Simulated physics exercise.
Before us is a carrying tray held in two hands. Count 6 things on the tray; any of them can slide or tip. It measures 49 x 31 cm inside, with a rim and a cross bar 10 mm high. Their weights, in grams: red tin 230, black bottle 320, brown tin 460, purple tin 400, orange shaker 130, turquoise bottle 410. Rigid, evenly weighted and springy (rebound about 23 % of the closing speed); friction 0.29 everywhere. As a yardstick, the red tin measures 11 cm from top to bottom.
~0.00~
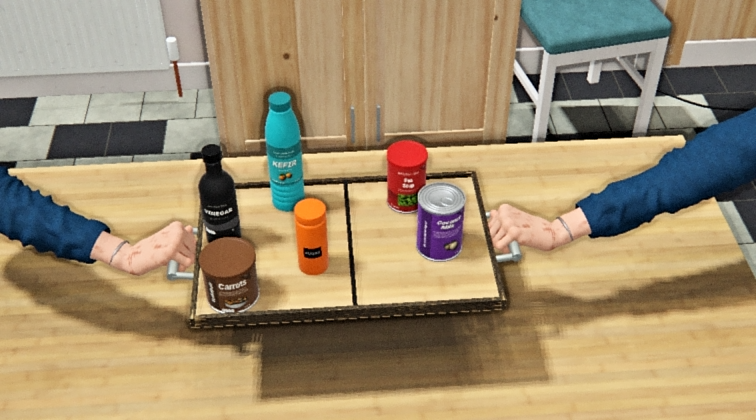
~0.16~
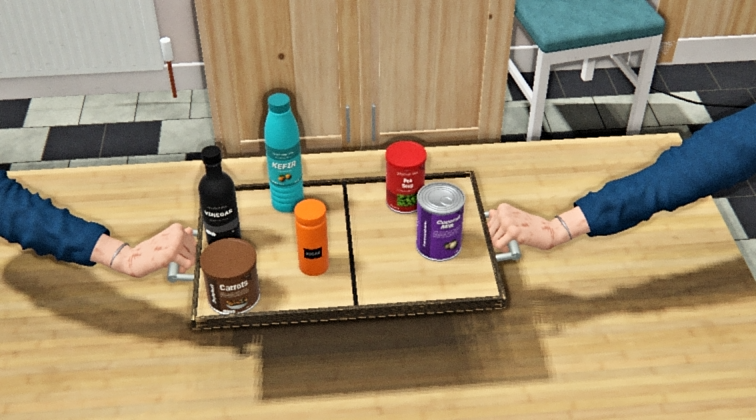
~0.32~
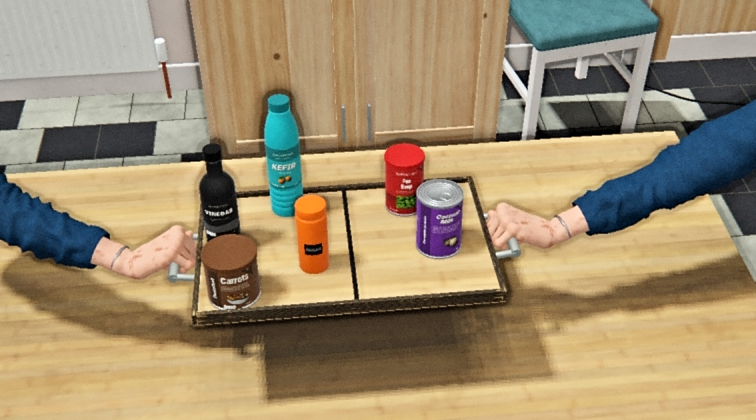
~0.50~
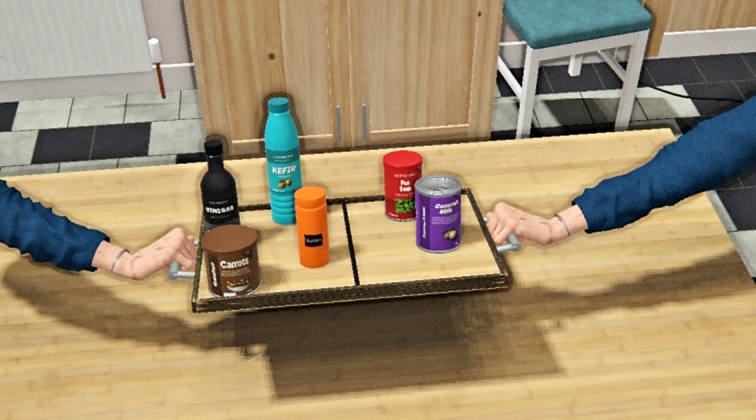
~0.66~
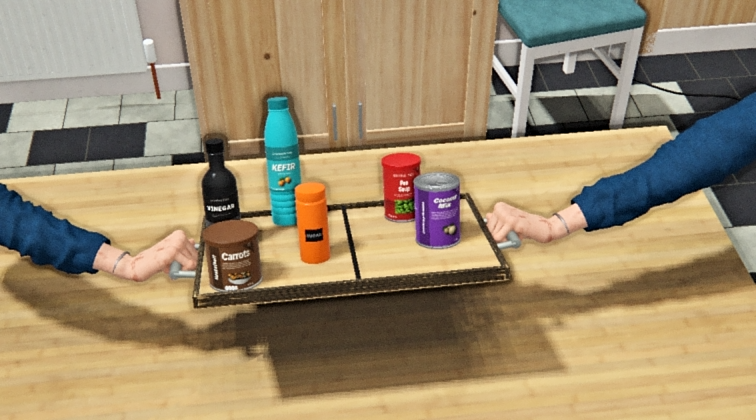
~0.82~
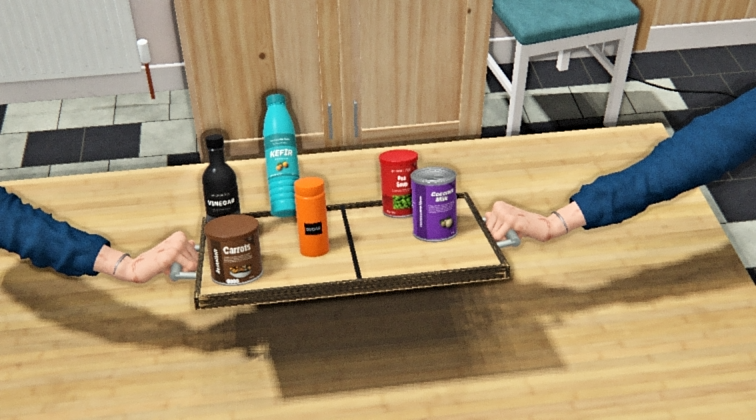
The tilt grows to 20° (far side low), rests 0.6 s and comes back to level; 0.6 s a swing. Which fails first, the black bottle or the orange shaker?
It is the former, the black bottle.
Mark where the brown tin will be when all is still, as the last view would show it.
At about (236, 193).
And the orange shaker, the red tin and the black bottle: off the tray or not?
The orange shaker finishes off the tray; the red tin is still on the tray; the black bottle ends off the tray.
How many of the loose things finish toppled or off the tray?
In all, 3.
By 1.12 s, tray tilted 20°, far edge down; black bottle rocked 19° off its seat near (221, 170); orange shaker 13 cm from its spot near (309, 196); brown tin 13 cm from its spot.
By 1.42 s, tray tilted 18°, far edge down; black bottle and orange shaker now off the tray; brown tin 22 cm from its spot; purple tin 14 cm from its spot.
When it is over (2.4 s), off the tray, black bottle, orange shaker and turquoise bottle; not toppled but over 5 cm from the start, brown tin and purple tin; red tin within 5 cm of the start. End places, in pixels of the last picture, black bottle near (228, 243), orange shaker near (353, 199). Black bottle went at 1.14 s; orange shaker went at 1.32 s.
